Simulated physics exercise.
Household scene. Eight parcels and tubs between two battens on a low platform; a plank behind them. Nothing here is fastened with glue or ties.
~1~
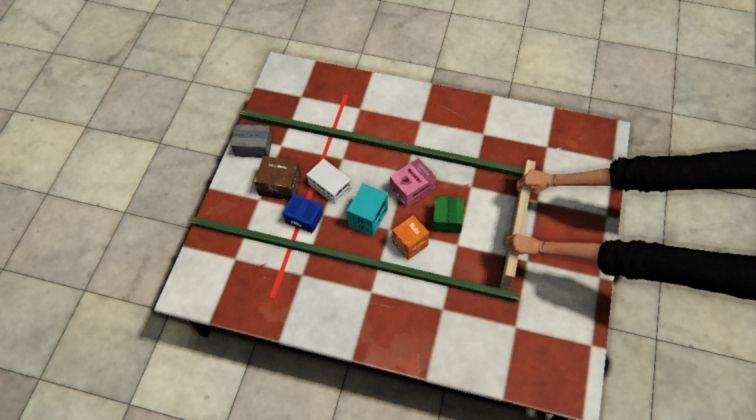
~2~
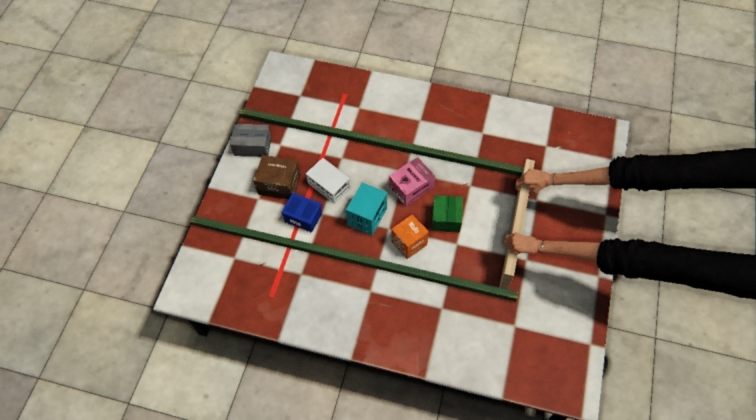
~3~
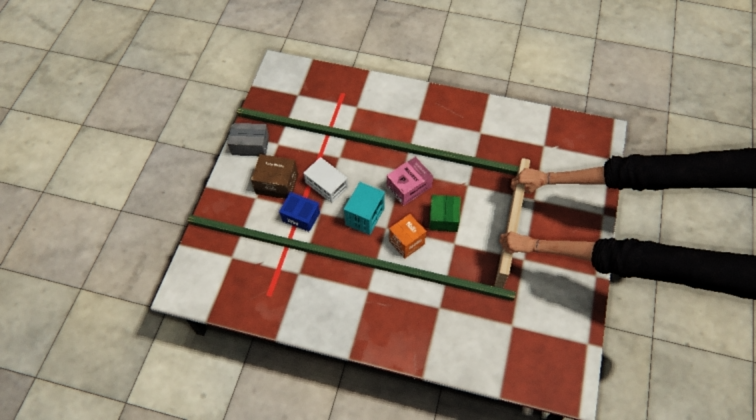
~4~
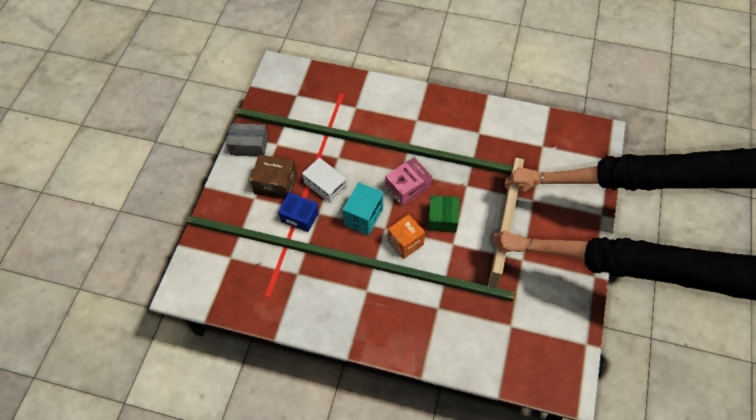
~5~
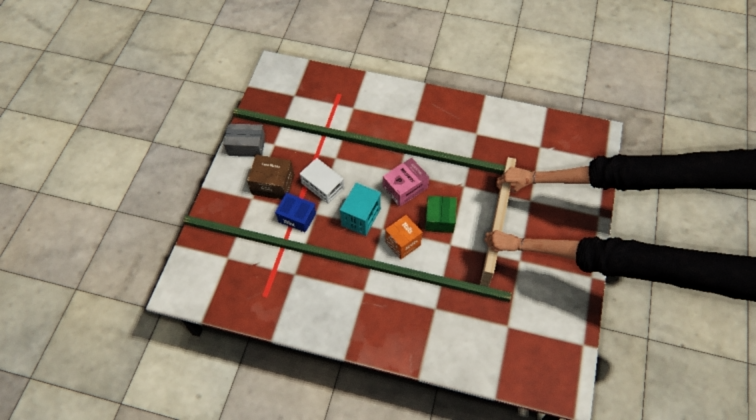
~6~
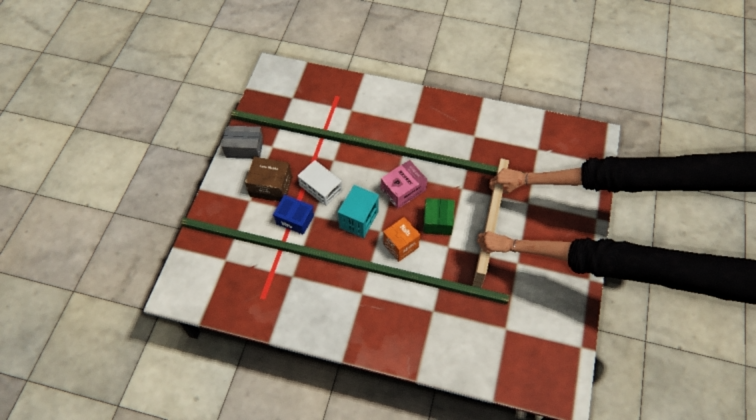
A wooden plank, held by two hands, slides slightly left toward eight still, colourful boxes.
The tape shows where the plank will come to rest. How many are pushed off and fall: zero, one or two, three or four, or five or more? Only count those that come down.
I reckon the ones pushed off reach no number at all.
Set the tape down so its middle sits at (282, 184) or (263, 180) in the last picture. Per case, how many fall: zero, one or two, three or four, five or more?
For the first place I'd say 1 or 2, and for the second 3 or 4.
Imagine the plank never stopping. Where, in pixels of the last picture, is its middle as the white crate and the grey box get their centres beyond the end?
Roughly (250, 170); for the second one, roughly (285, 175).
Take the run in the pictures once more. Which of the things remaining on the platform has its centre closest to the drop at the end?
The grey box.
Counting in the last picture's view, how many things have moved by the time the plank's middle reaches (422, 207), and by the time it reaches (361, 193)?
At the first spot the count is 3, and at the second it is 6.
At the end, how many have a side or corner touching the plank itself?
Contact count: 3.
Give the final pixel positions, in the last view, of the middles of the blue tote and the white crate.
The blue tote ends up near (224, 205), and the white crate near (265, 162).
Soon after, none off yet; grey box at rest near (243, 142); brown box at rest near (269, 180); blue tote at rest near (294, 215).
Then, none off yet; grey box at rest near (243, 142); brown box at rest near (269, 180); blue tote moved a little near (285, 216).
At rest, the number that fall off is zero.
